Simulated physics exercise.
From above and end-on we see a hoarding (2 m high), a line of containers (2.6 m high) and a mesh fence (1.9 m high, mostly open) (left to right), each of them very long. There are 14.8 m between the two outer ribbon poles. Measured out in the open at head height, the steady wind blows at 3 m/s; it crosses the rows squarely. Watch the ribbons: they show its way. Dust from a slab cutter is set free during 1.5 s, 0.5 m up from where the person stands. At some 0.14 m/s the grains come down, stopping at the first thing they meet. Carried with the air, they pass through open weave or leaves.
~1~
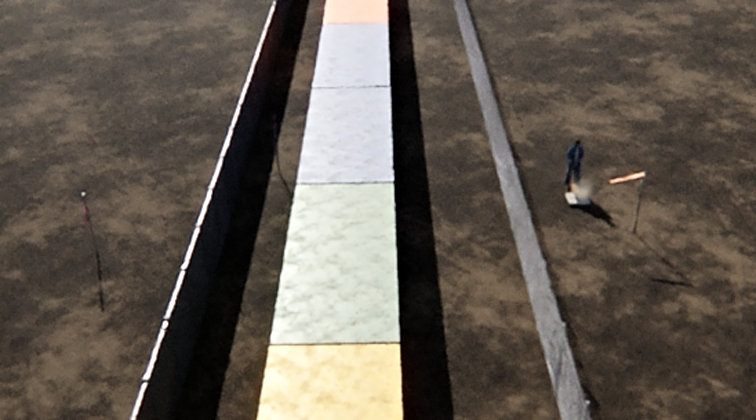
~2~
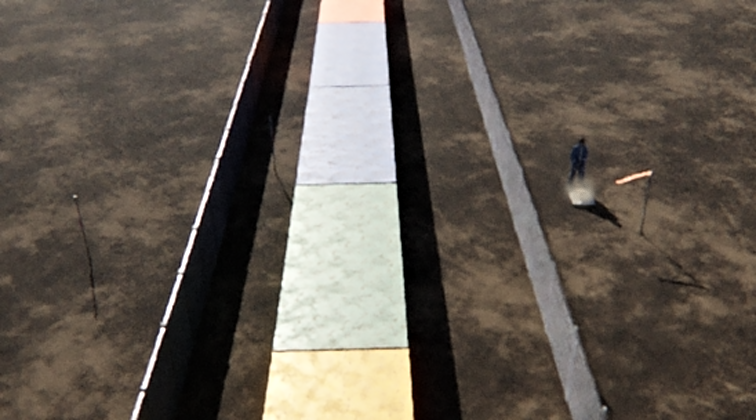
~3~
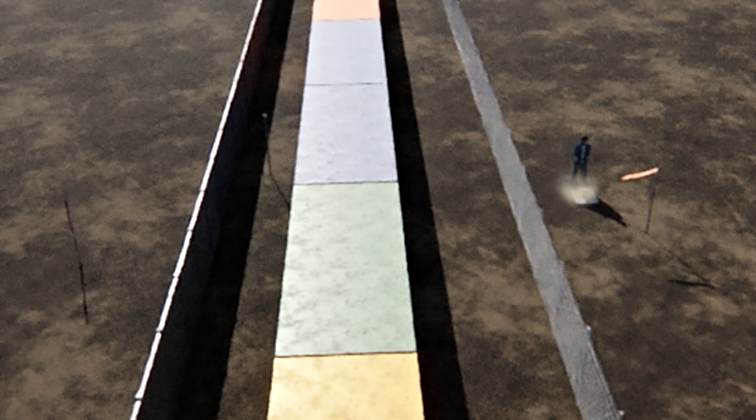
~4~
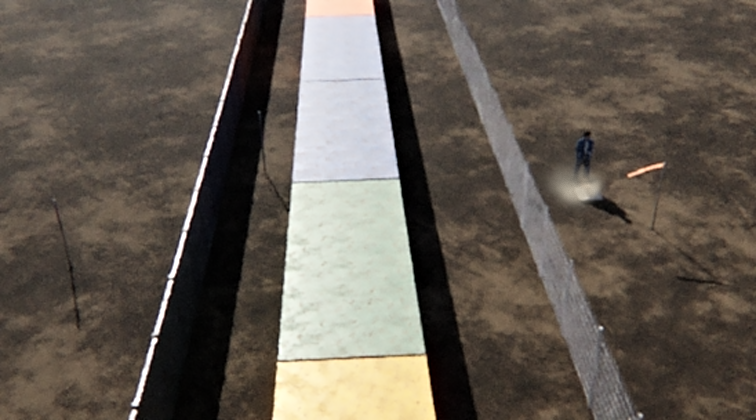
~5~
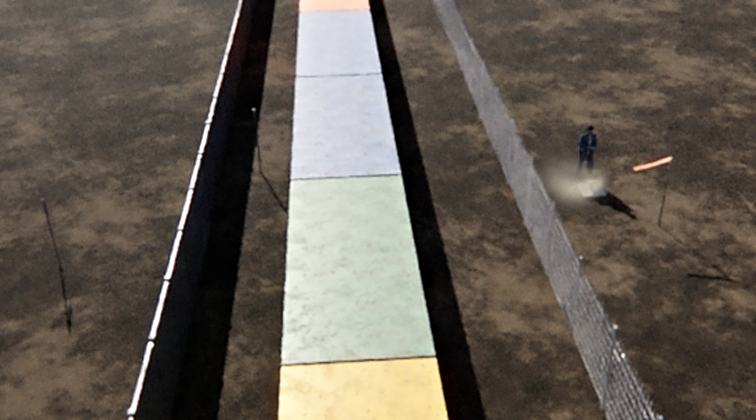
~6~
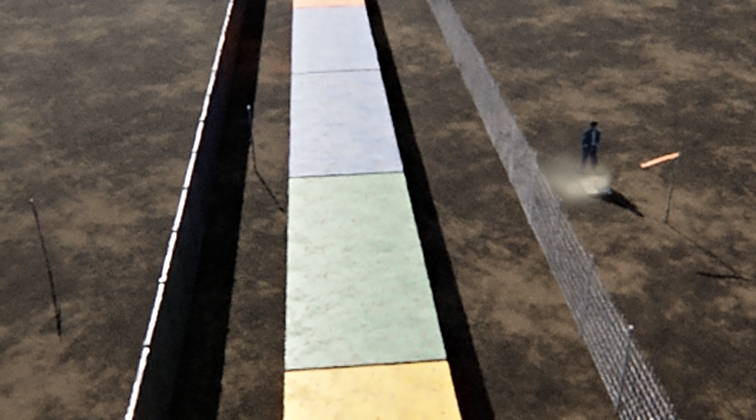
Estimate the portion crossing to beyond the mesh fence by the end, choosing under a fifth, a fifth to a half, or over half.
My estimate is over half.
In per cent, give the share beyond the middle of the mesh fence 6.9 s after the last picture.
I'd say around 65 percent of it is past the middle.
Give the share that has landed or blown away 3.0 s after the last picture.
Roughly 35 per cent by then.
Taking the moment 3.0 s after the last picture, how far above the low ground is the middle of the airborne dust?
Middle height: Approx. 0.8 m.
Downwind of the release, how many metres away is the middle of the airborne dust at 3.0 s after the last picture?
I'd say close to 3.5 metres.
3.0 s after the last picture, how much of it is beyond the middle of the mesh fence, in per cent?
Share: Approx. 60 %.
Then, 1.5 s after the last picture, 16 % is no longer flying here, and 28 % is beyond the mesh fence; the middle of what still flies is 0.5 m above the low ground, near (535, 181).
Then, 3.0 s after the last picture, 37 % is no longer flying here, and 61 % is beyond the mesh fence; the middle of what still flies is 0.9 m above the low ground, near (475, 173).
Then, 6.9 s after the last picture, 55 % is no longer flying here, and 66 % is beyond the mesh fence; the middle of what still flies is 3.4 m above the low ground, near (206, 89).
Then, 19.0 s after the last picture, 82 % is no longer flying here, and 66 % is beyond the mesh fence.
Then, 44.0 s after the last picture, 99 % is no longer flying here, and 66 % is beyond the mesh fence.
